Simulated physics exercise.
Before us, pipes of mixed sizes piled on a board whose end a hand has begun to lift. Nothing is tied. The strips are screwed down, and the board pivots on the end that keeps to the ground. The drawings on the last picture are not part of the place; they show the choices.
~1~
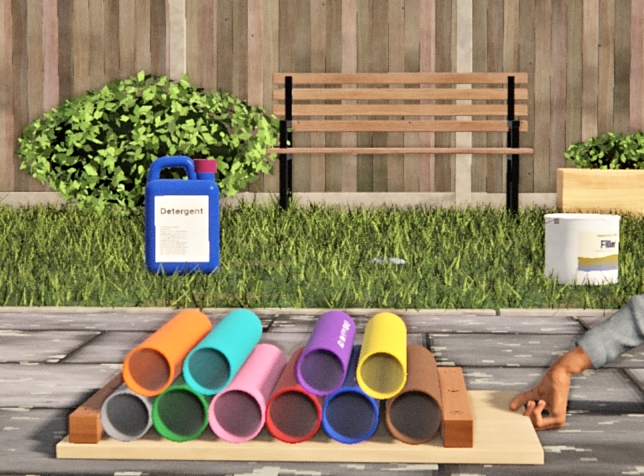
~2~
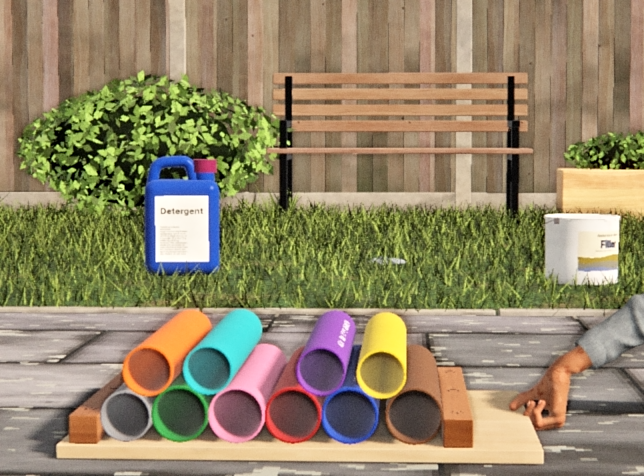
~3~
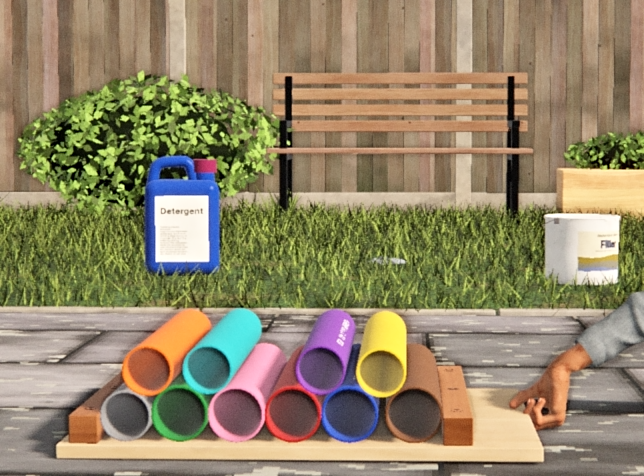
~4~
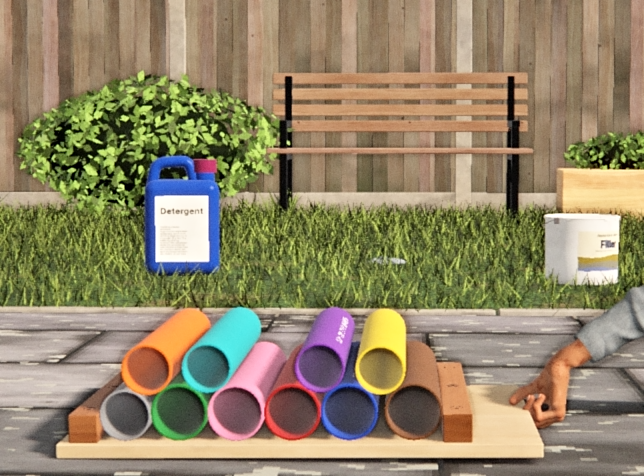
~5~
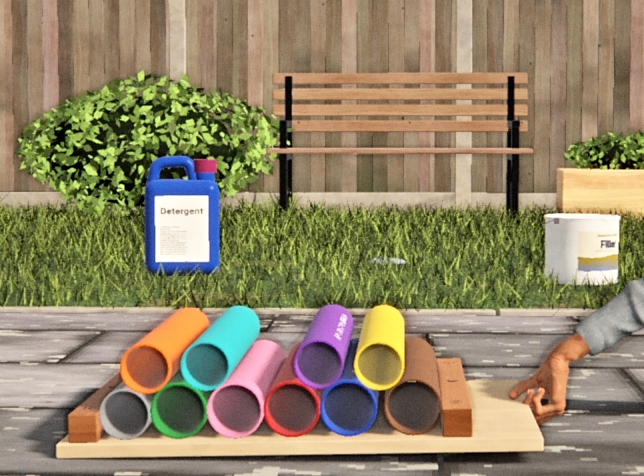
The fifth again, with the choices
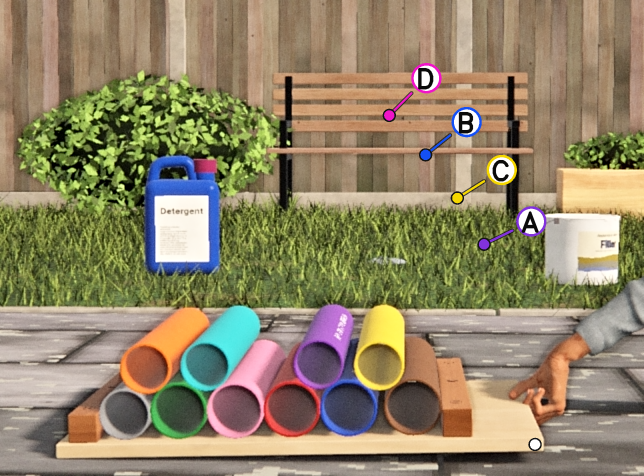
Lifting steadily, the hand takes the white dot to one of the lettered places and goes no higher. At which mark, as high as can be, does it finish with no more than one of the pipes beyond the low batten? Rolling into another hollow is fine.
Mark A is as high as it can go.
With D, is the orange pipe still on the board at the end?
No, with D.
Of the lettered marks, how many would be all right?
One of them.
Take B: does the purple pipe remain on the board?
No, with B.
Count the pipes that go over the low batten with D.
The count is four.
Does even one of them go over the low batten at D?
Yes, at D.
On the marked copy, A at (484, 244); B at (426, 155); C at (458, 198); D at (389, 115); the white dot at (535, 445).
With A. Early on, board at 16°.
Further on, board at 26°.
At the end, board at 26°, one over the low batten (orange).
As for the rest, B four over the low batten (yellow, turquoise, orange, purple); C four over the low batten (yellow, turquoise, orange, purple); D four over the low batten (yellow, turquoise, orange, purple).
